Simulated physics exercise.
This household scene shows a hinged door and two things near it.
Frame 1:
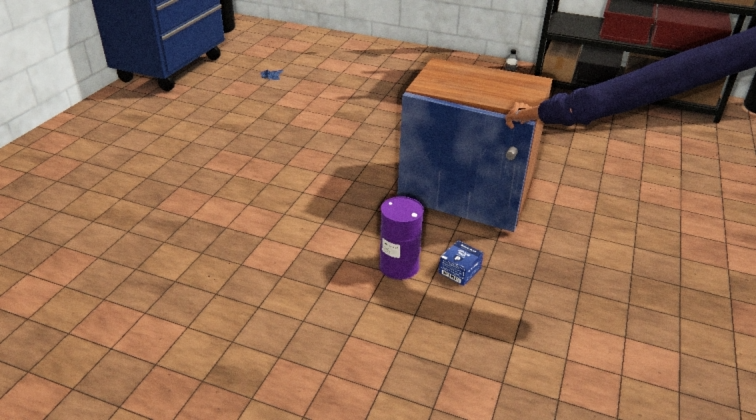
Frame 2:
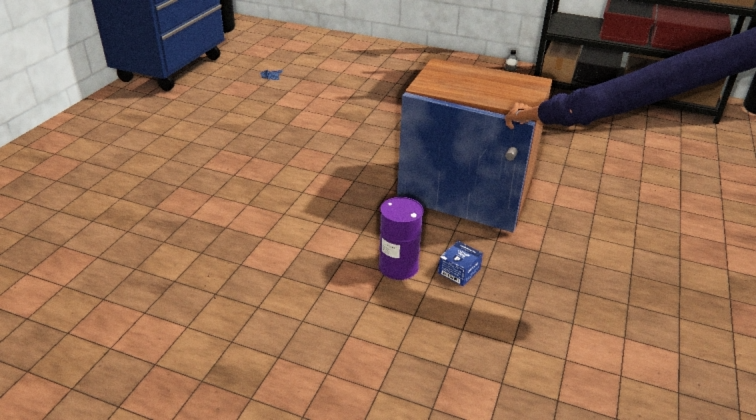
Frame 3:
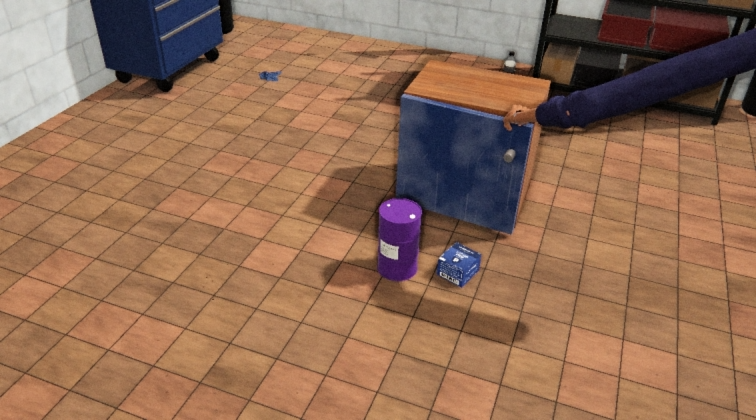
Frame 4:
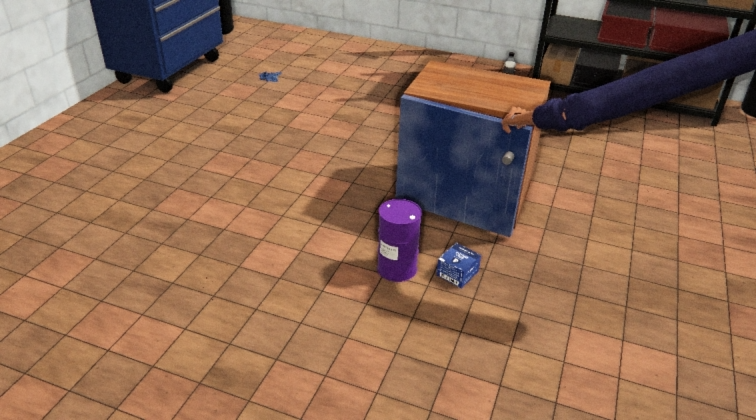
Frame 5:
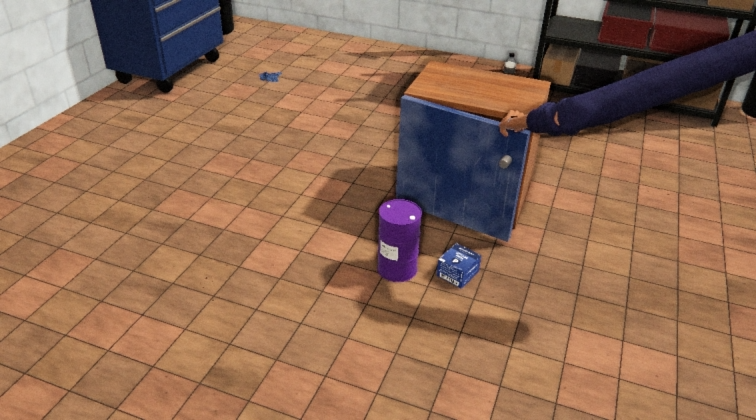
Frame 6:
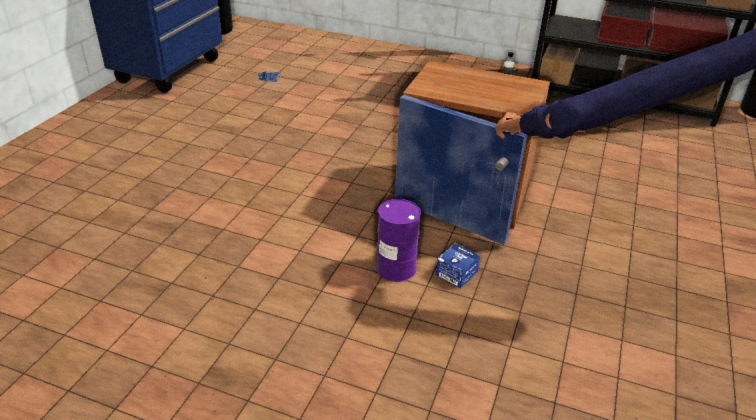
A dark-sleeved arm slightly opening a blue cabinet door, with a purple canister and small blue box on the tiled floor.
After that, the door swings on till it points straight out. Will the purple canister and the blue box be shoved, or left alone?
Outcome: Purple canister: Hit and moved; blue box: Hit and moved.
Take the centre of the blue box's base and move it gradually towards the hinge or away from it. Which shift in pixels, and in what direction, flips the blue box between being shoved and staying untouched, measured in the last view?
Roughly 24 pixels downward.
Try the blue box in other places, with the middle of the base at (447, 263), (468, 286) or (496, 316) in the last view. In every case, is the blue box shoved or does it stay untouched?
First it gets pushed, next it gets pushed, and last it stays clear.
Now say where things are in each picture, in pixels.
In the first frame, door 4° open; purple canister (401, 239); blue box (461, 263); door (459, 166).
In the second frame, door 4° open; blue box (460, 263); door (459, 167).
In the third frame, door 5° open; purple canister (399, 240); door (457, 168).
In the fourth frame, door 6° open; blue box (459, 265); door (456, 170).
In the fifth frame, door 10° open; purple canister (399, 241); door (455, 172).
In the sixth frame, door 13° open; purple canister (398, 241); blue box (458, 265); door (452, 173).
Then, 0.90 s after the last picture, door 44° open; purple canister at rest near (398, 241); blue box moved about its own width near (437, 272).
Then, 1.26 s after the last picture, door 57° open; purple canister at rest near (397, 241); blue box moved well along near (420, 291).
Then, 1.72 s after the last picture, door 74° open; purple canister moved about its own width near (368, 242); blue box moved well along near (411, 295).
At rest, the purple canister gets knocked, near (334, 237); the blue box gets knocked, near (411, 295).
